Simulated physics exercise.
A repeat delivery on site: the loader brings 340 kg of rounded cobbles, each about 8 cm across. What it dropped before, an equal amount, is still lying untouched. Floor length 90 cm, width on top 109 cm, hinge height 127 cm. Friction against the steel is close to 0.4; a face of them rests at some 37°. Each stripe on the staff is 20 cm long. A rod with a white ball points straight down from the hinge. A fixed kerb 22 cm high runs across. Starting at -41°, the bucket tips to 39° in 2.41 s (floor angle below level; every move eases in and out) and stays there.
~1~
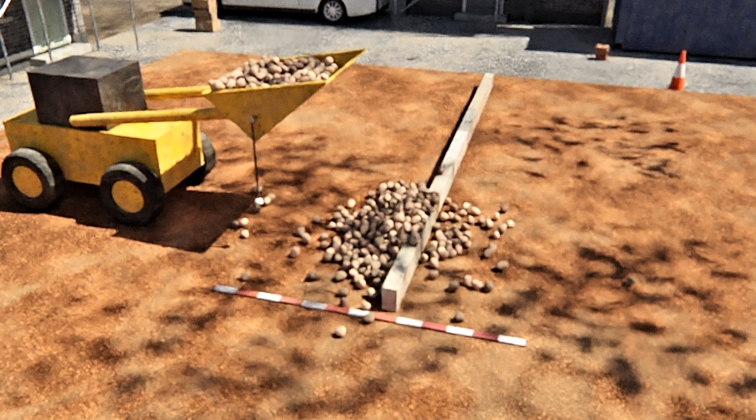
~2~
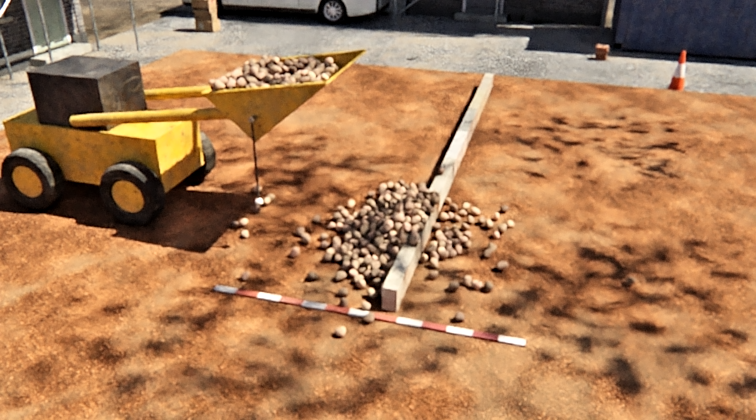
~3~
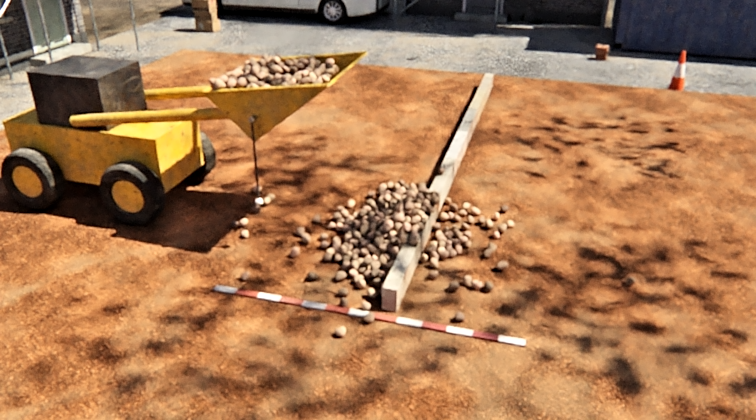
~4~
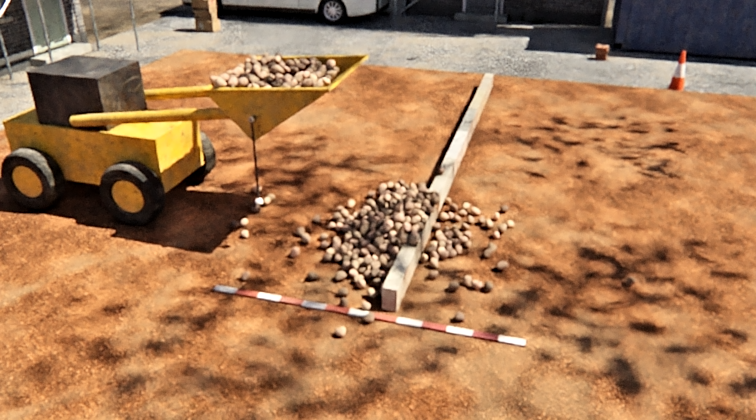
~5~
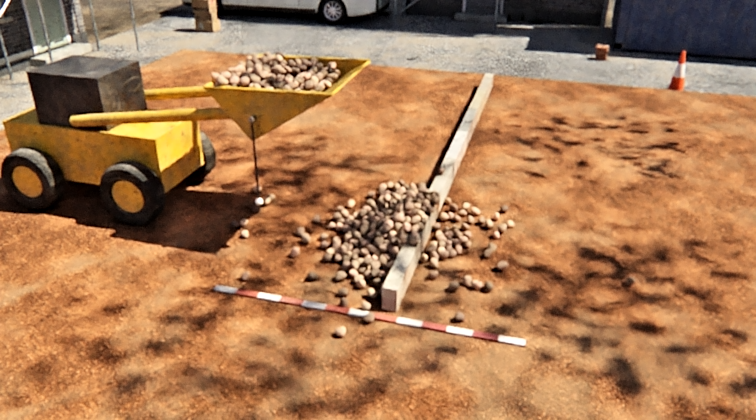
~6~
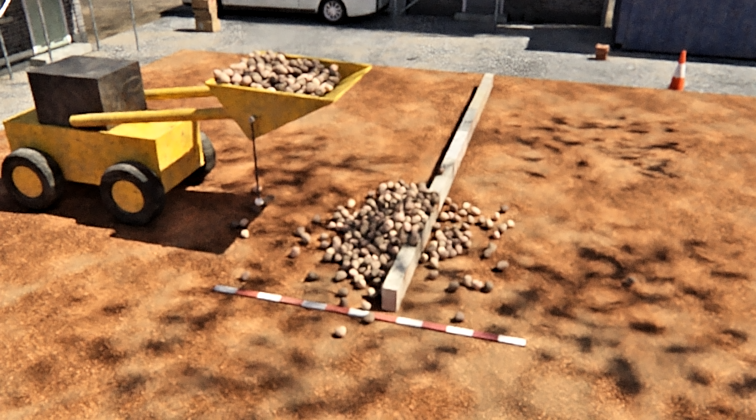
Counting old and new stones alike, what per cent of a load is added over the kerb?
Some 0 per cent is added.
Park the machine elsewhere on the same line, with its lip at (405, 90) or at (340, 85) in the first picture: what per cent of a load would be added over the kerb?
Near 90 per cent from the first place, 0 from the second.
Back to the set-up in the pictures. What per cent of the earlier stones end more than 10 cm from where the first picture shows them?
About 10 per cent.
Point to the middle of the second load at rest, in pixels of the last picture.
Around (363, 216).
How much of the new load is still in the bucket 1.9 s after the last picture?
It holds some 15 per cent.
Then, 1.2 s after the last picture the floor is at 27°; in per cent of one load, 95 in the bucket, 94 on this side of the kerb, 12 over the kerb; the foremost stones are at (515, 245).
Then, 1.9 s after the last picture the floor is at 39°; in per cent of one load, 13 in the bucket, 176 on this side of the kerb, 13 over the kerb; the foremost stones are at (515, 245).
Then, 2.3 s after the last picture the floor is at 39°; in per cent of one load, 0 in the bucket, 189 on this side of the kerb, 13 over the kerb; the foremost stones are at (515, 245).
Then, 4.9 s after the last picture the floor is at 39°; in per cent of one load, 0 in the bucket, 189 on this side of the kerb, 13 over the kerb; the foremost stones are at (515, 245). Net gain over the kerb, 0.
